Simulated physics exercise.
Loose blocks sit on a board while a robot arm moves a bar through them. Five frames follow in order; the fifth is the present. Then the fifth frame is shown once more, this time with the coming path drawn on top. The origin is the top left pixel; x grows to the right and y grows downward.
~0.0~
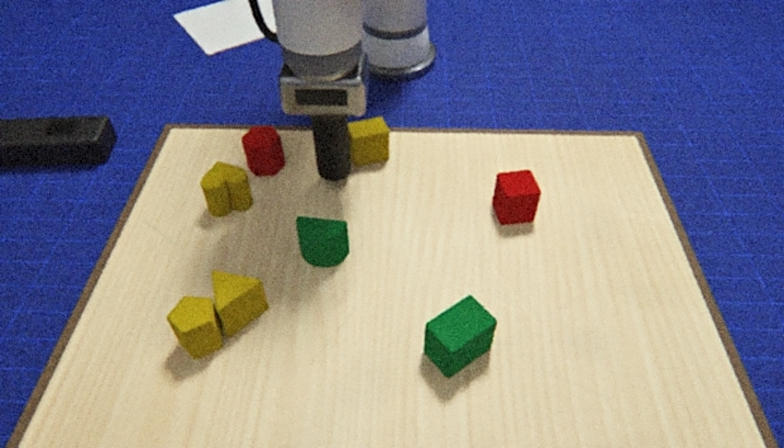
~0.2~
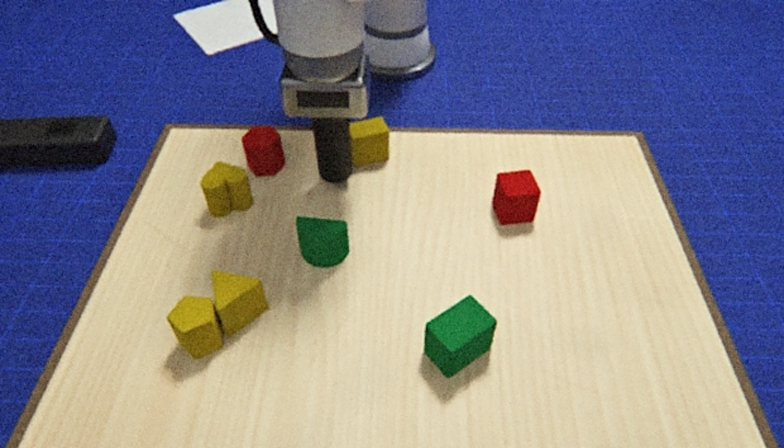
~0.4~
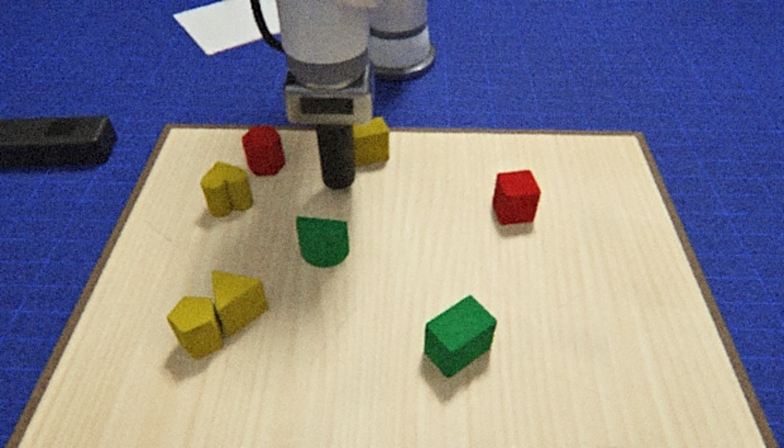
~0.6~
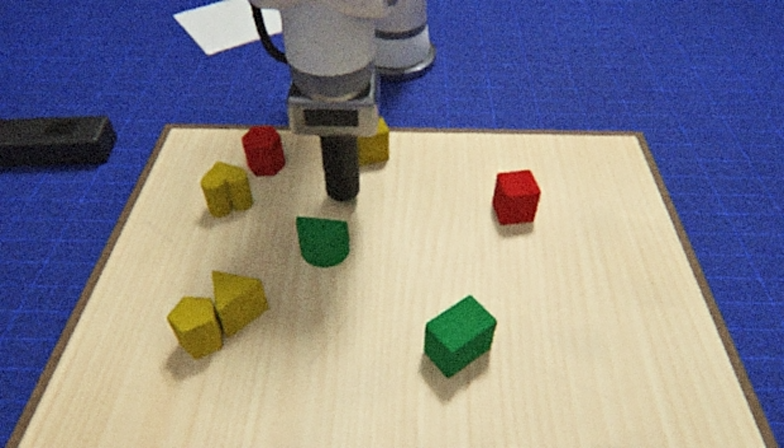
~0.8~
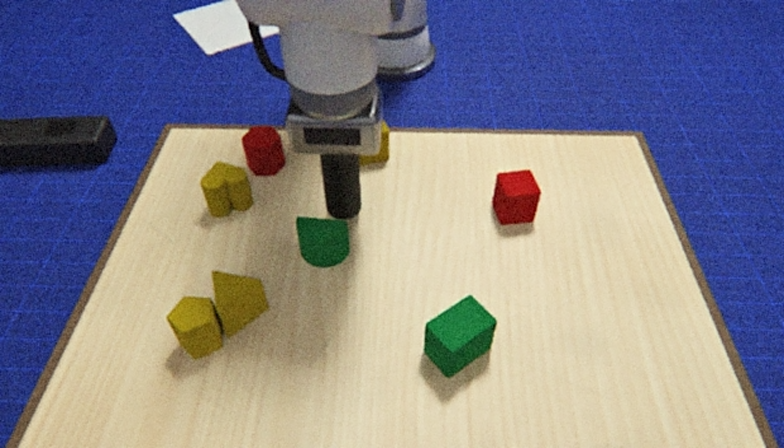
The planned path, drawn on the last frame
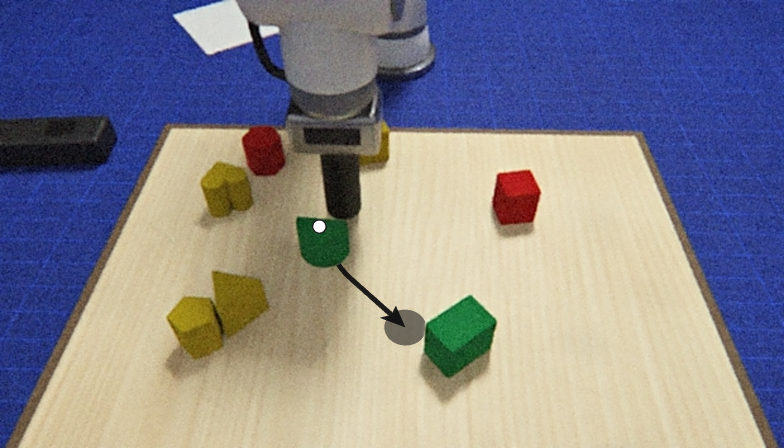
A robot arm lowers its black bar slowly toward the green D-shaped block among still blocks.
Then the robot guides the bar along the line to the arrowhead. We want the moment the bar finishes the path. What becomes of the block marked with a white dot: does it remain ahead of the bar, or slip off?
Beside or behind.
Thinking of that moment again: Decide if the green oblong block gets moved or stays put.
The green oblong block will stay where it stands.
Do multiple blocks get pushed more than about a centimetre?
I believe not.
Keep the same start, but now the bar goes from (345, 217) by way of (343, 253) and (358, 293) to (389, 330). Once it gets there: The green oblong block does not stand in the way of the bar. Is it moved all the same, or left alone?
By the last moment of the path, the green oblong block has stayed put.
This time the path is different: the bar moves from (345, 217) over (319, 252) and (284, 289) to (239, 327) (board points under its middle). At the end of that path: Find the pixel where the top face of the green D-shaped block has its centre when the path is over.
Its top centre lands on (281, 301).
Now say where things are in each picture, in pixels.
Bar's lower end at (334, 171); green D-shaped block at (319, 227); green oblong block at (462, 322), in the first picture.
Bar at (336, 173); blocks still, in the second picture.
Bar at (339, 180); blocks still, in the third picture.
Bar at (343, 191); blocks still, in the fourth picture.
Bar at (344, 208); green D-shaped block at (319, 227); green oblong block at (462, 322), in the fifth picture.
Drawn move, from (345, 217) by way of (335, 255) and (365, 291) to (405, 327); the dot is on the green D-shaped block.
The first path, step by step. One third of the way, bar at (334, 247); green D-shaped block at (309, 247), turned 35° clockwise.
Two thirds of the way, bar at (364, 283); green D-shaped block at (306, 251), turned 45° clockwise.
At the end, bar at (406, 319); green D-shaped block at (306, 251), turned 45° clockwise; green oblong block still.
